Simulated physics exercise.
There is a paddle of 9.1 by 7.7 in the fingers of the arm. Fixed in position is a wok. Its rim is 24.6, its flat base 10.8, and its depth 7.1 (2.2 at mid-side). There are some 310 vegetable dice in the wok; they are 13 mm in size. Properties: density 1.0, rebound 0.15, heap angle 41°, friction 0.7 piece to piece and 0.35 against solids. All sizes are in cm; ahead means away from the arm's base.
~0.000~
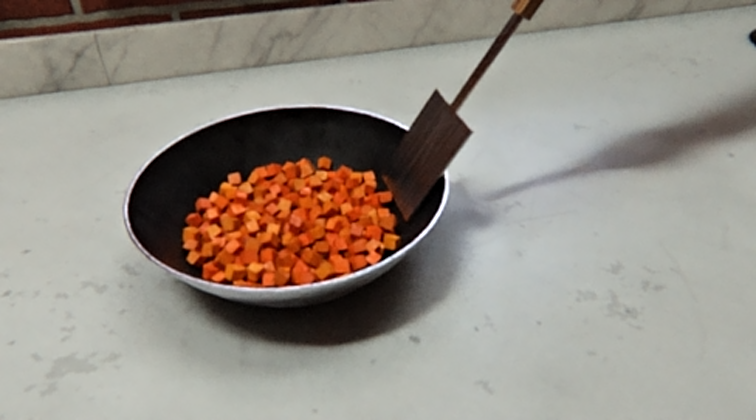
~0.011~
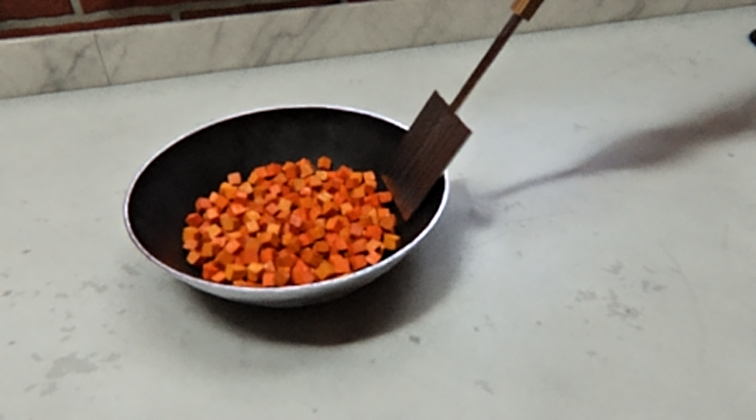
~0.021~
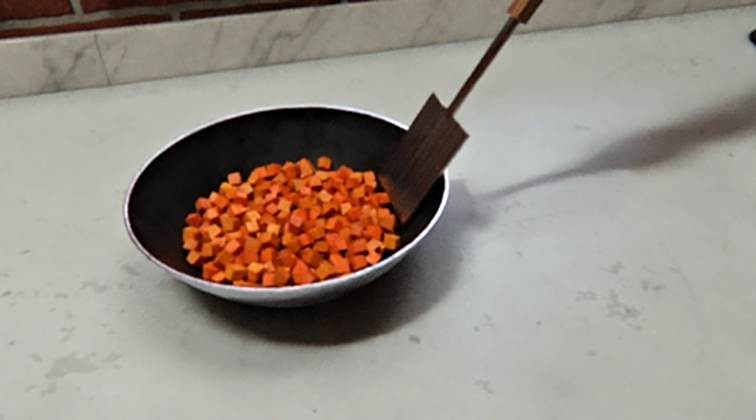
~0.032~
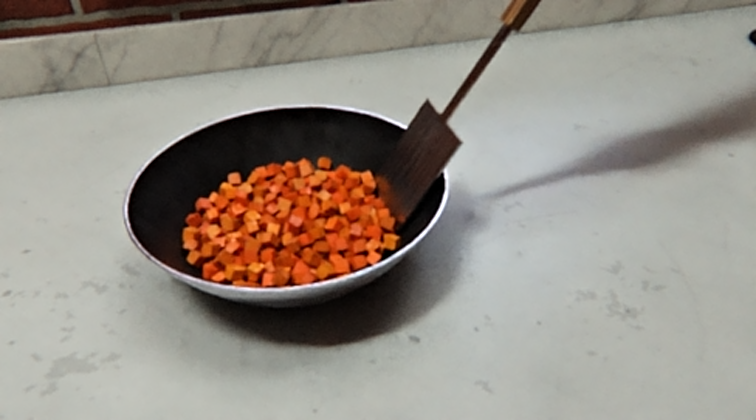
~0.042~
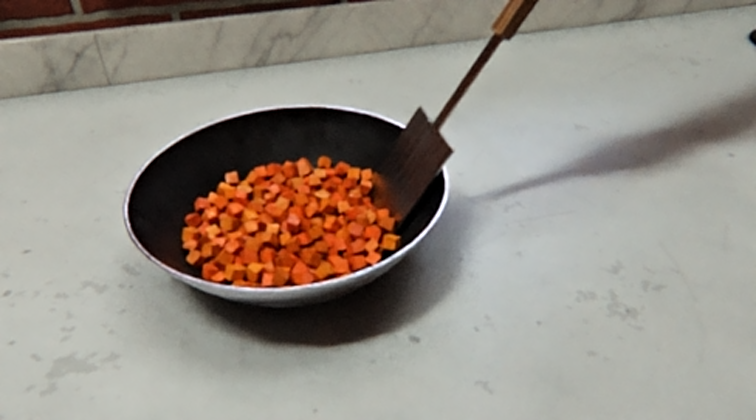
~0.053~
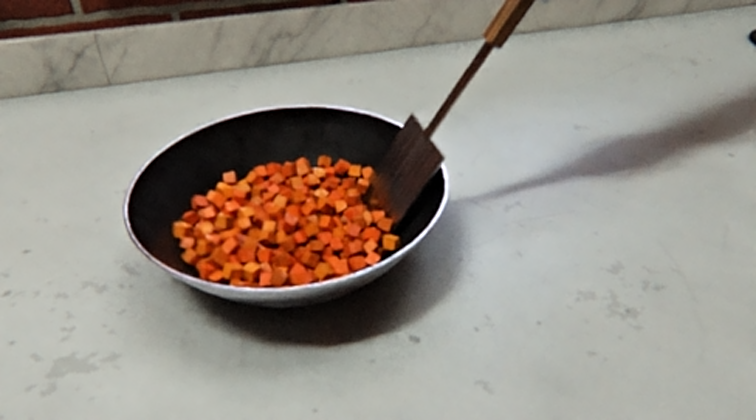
A dark wooden paddle dipped slowly down and to the left inside a black wok of small orange vegetable cubes on a grey counter, and the cubes shifted slightly left near the end.
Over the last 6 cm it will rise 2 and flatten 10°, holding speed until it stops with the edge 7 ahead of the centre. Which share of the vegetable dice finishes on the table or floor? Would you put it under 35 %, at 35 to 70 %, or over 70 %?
I would say under 35 %.
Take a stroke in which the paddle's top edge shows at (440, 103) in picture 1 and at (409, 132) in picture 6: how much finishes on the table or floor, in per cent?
50 per cent.
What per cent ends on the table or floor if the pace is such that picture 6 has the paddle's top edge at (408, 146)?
My guess is around 60 percent.
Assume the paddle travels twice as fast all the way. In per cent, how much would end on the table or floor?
About 50 per cent.
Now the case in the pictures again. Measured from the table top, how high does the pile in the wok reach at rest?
8.5 cm.
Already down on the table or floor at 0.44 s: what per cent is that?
Roughly 15 percent of it.
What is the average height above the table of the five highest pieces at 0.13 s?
I'd put them at about 8 centimetres above the table.
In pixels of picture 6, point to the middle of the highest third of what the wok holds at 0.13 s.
It is centred near (204, 226).
After 0.13 s, sloping 56°, highest piece 10 above the table; 306 in the wok, 1 on the blade or in flight.
After 0.21 s, sloping 52°, highest piece 16 above the table; 300 in the wok, 7 on the blade or in flight.
After 0.44 s, sloping 46°, highest piece 8 above the table; 242 in the wok, 50 on the table or floor, 15 on the blade or in flight.
After 1.49 s, sloping 46°, highest piece 8 above the table; 242 in the wok, 65 on the table or floor.
At rest, 242 in the wok, 65 on the table or floor. That is 21 % on the table or floor.
